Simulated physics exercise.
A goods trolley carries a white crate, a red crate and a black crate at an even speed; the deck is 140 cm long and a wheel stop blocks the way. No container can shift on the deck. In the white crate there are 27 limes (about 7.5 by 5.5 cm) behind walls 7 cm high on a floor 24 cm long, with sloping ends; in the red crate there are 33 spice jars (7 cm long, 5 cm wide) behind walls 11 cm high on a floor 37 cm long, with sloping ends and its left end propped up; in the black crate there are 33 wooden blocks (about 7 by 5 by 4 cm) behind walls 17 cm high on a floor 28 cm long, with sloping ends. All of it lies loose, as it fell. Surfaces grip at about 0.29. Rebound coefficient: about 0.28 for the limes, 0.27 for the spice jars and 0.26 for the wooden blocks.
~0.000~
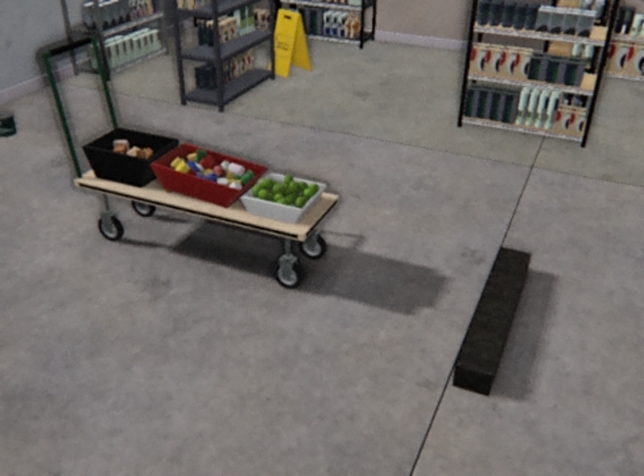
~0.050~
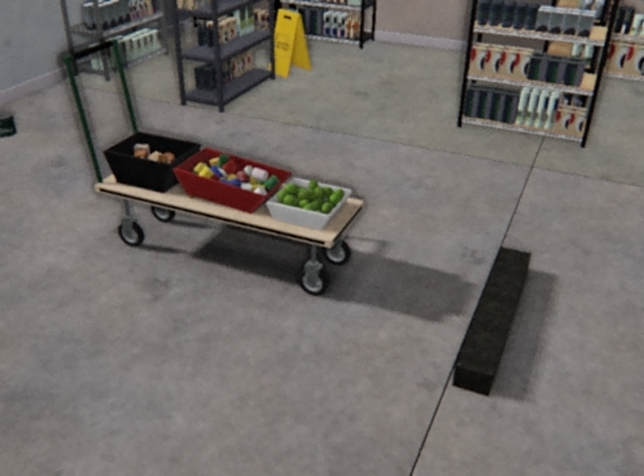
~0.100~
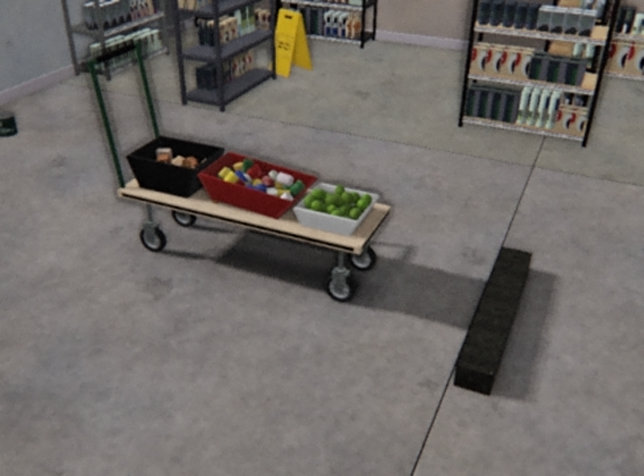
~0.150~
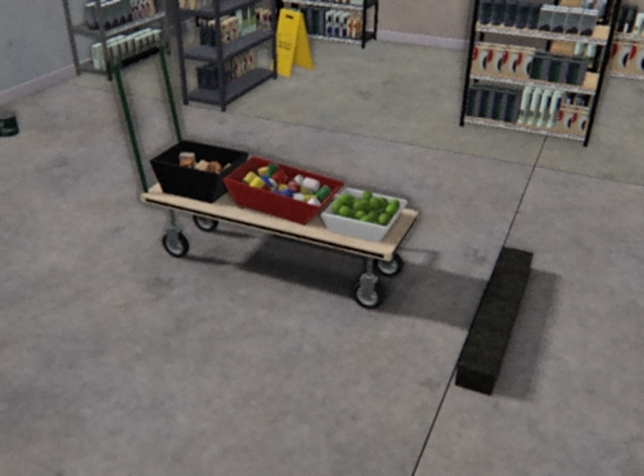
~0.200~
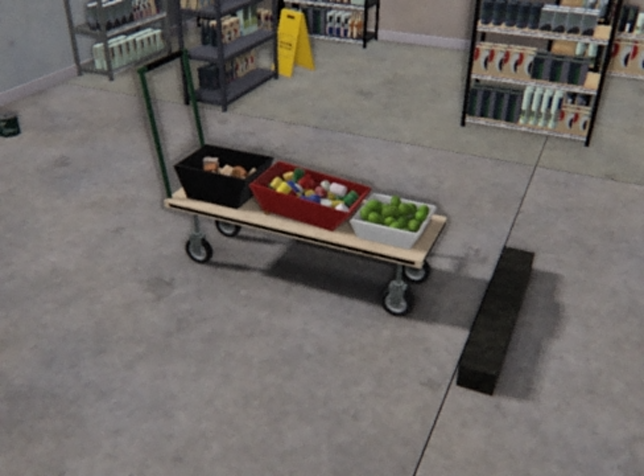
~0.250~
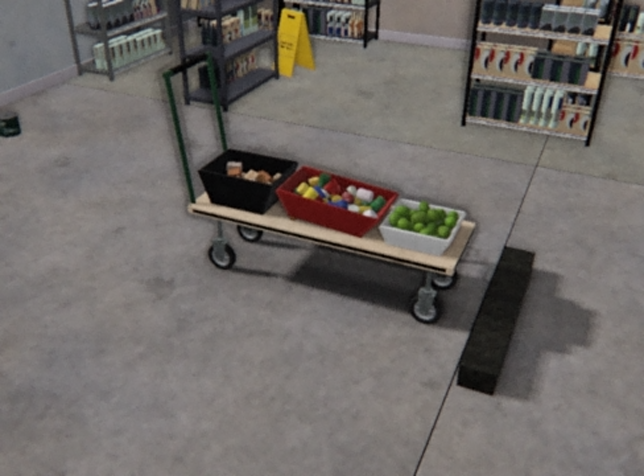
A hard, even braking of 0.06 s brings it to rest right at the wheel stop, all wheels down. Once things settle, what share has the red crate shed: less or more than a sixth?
More than a sixth of the spice jars leave the red crate.
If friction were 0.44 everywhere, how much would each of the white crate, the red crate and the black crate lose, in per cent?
In that case white crate 30, red crate 30, black crate 0 per cent.
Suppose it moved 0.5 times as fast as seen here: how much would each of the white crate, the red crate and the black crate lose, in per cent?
In that case white crate 0, red crate 0, black crate 0 per cent.
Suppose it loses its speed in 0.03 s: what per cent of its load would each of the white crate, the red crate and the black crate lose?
Then white crate 40, red crate 40, black crate 0 per cent.
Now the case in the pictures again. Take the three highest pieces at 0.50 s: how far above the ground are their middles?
About 68 cm.
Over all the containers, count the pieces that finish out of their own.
Roughly 25 in all.
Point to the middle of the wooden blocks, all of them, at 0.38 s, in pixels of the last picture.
At about (290, 192).
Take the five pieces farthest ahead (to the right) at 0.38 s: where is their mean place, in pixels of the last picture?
At about (494, 225).
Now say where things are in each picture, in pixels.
In the first frame (places track the rim corner closest to us here; the camera pans a little), red crate (239, 190); black crate (145, 159); 89 cm to go; all still inside.
The second frame shows red crate (264, 196); black crate (168, 164); 75 cm to go.
The third frame shows red crate (291, 201); black crate (193, 169); 60 cm to go.
The fourth frame shows red crate (320, 207); black crate (218, 174); 46 cm to go.
The fifth frame shows red crate (349, 213); black crate (244, 179); 32 cm to go.
The sixth frame shows red crate (378, 220); black crate (270, 185); 17 cm to go; all still inside.
After 0.28 s, it begins to slow.
After 0.38 s, the white crate is down by 1 of 27, the red crate has all 33 and the black crate has all 33.
After 0.50 s, the white crate is down by 6 of 27, the red crate is down by 7 of 33 and the black crate is down by 1 of 33.
After 0.73 s, the white crate is down by 9 of 27, the red crate is down by 12 of 33 and the black crate is down by 1 of 33.
When it is over (at 1.23 s), the white crate is down by 9 of 27, the red crate is down by 13 of 33 and the black crate is down by 1 of 33. Asked share, 13 of 33, 39 per cent.
